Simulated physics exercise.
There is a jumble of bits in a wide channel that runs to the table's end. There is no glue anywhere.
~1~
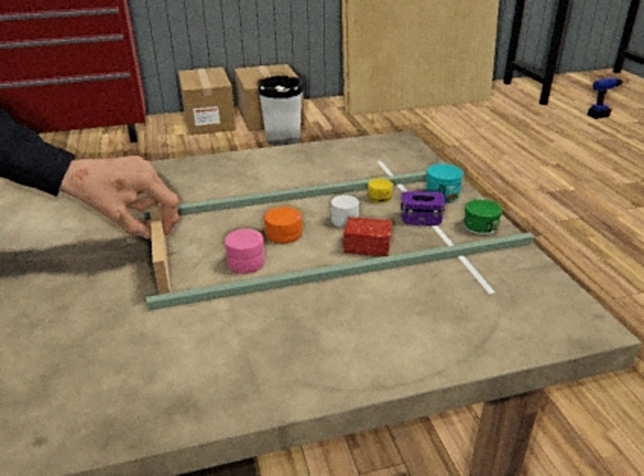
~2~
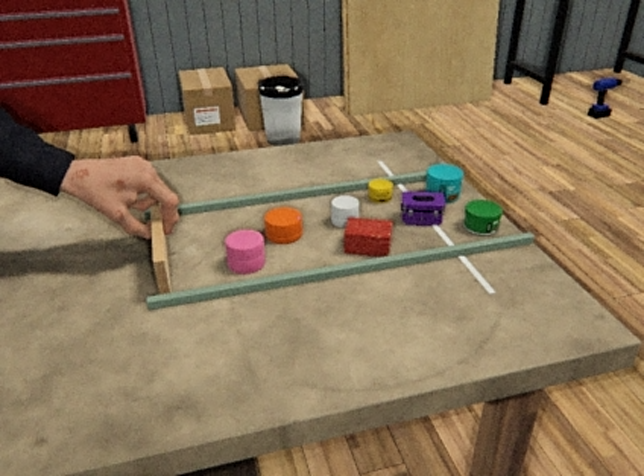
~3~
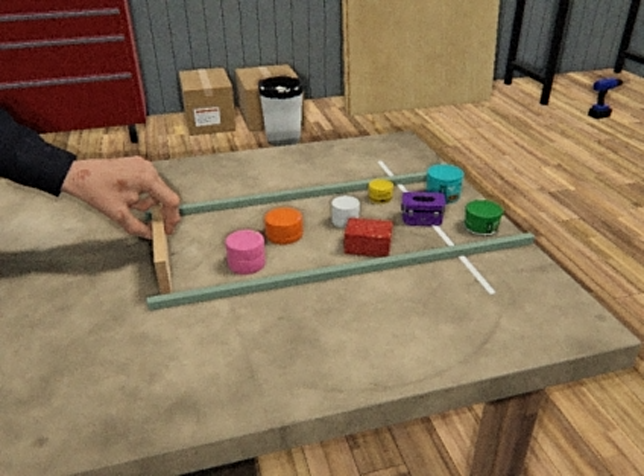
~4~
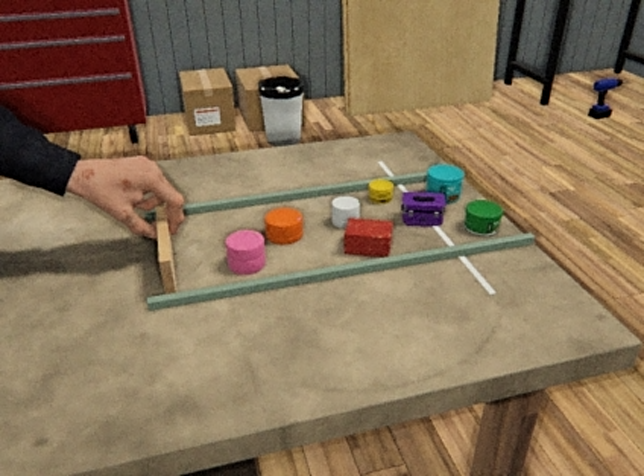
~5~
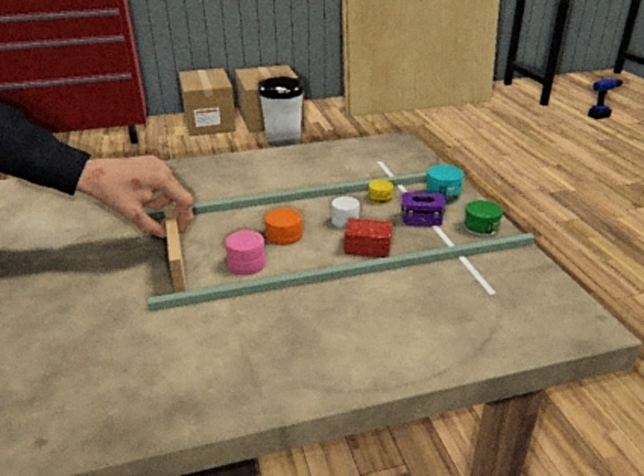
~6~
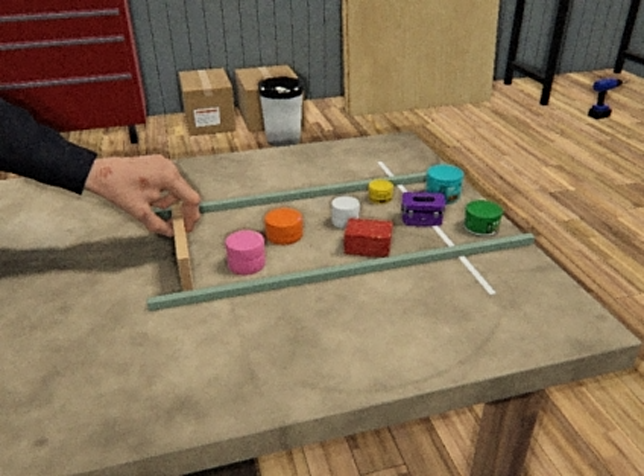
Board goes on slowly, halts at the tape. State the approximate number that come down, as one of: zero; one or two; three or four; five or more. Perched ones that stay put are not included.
Approximate number down: One or two.
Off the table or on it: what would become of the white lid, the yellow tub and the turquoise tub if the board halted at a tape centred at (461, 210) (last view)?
Okay, the white lid sits tight, the yellow tub sits tight, and the turquoise tub plunges.
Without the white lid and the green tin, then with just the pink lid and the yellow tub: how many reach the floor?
0 and 0.
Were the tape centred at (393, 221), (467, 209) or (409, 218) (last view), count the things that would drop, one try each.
So, one try after another, the floor gets 0, then 4, then 0.
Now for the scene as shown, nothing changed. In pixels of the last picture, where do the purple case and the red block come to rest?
The first ends close to (480, 205), the second close to (495, 223).
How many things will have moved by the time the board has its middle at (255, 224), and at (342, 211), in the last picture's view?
The first number is 1, the next one 4.
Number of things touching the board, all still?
Number: 4.
Early on, none off yet; green tin at rest near (483, 218); turquoise tub at rest near (444, 185); purple case at rest near (423, 209).
A while later, none off yet; green tin travelled a little near (492, 214); turquoise tub at rest near (444, 185); purple case travelled about its own width near (449, 208).
Finally, the number that fall off is one or two; lost, green tin.
